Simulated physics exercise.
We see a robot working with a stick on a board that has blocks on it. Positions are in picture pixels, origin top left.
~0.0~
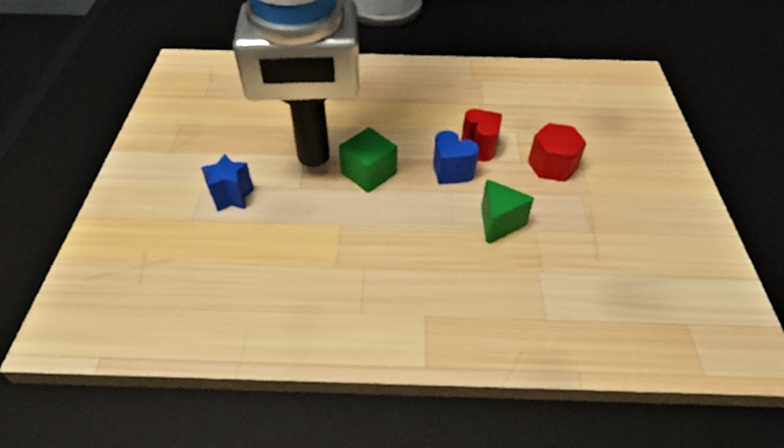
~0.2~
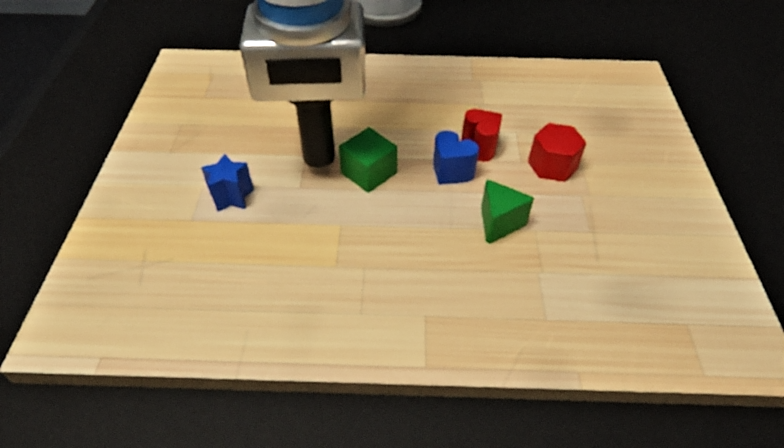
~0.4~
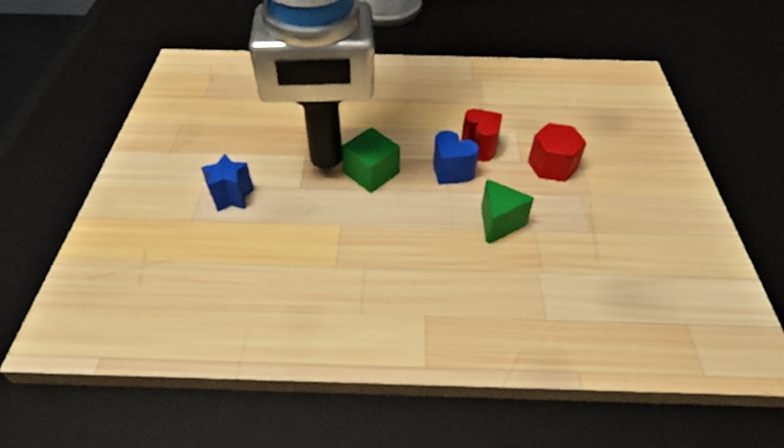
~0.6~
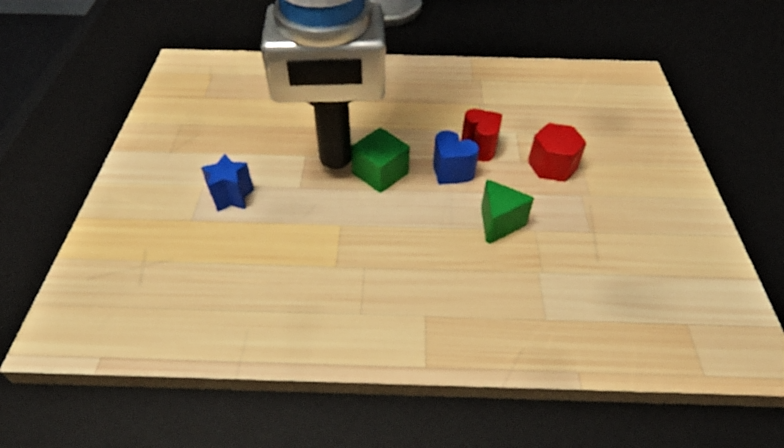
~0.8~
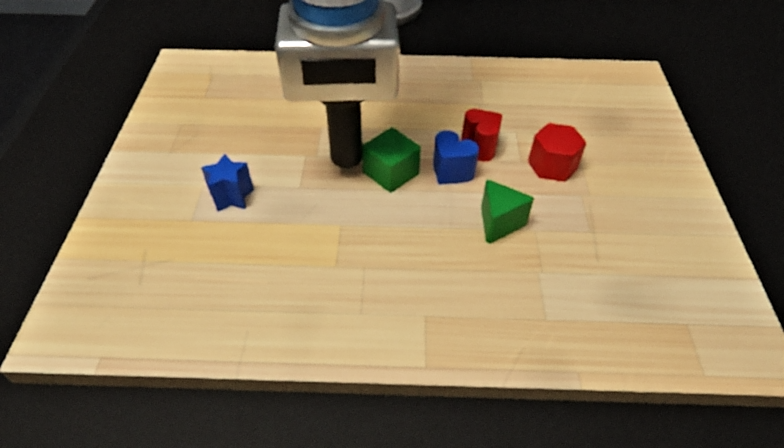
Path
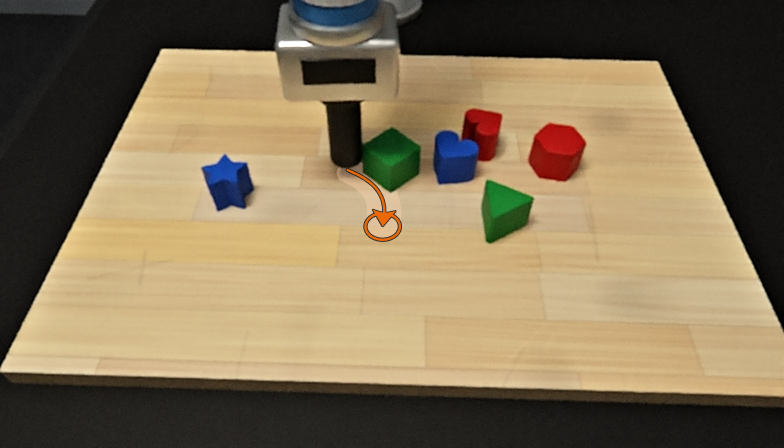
A robot arm's black stick moves right and pushes the green block toward the blue heart.
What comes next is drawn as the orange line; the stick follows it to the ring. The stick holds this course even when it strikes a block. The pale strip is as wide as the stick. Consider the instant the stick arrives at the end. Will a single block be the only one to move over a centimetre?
Short answer: Yes.
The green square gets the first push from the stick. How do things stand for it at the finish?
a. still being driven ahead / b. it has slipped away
b
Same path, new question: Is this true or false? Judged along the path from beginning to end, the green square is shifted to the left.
The statement is correct.
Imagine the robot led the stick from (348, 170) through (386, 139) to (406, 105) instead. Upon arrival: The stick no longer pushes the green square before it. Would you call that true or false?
Verdict: True.
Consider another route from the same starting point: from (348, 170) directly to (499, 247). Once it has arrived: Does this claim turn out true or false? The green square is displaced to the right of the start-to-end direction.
Answer: False.
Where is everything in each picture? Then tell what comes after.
In the first frame, tip of the stick (314, 156), middles of tops, green square (368, 145), blue heart (455, 144).
In the second frame, stick (319, 157), nothing pushed.
In the third frame, stick (326, 158), green square (371, 145).
In the fourth frame, stick (336, 158), green square (380, 145).
In the fifth frame, stick (347, 157), green square (391, 145), blue heart (455, 144).
The line goes from (348, 170) by way of (370, 183) and (383, 203) to (383, 226).
On the path given first. Halfway along, stick (379, 180); green square (417, 150), turned 45° anticlockwise.
At the end, stick (383, 214); green square (417, 150), turned 50° anticlockwise; blue heart unmoved.
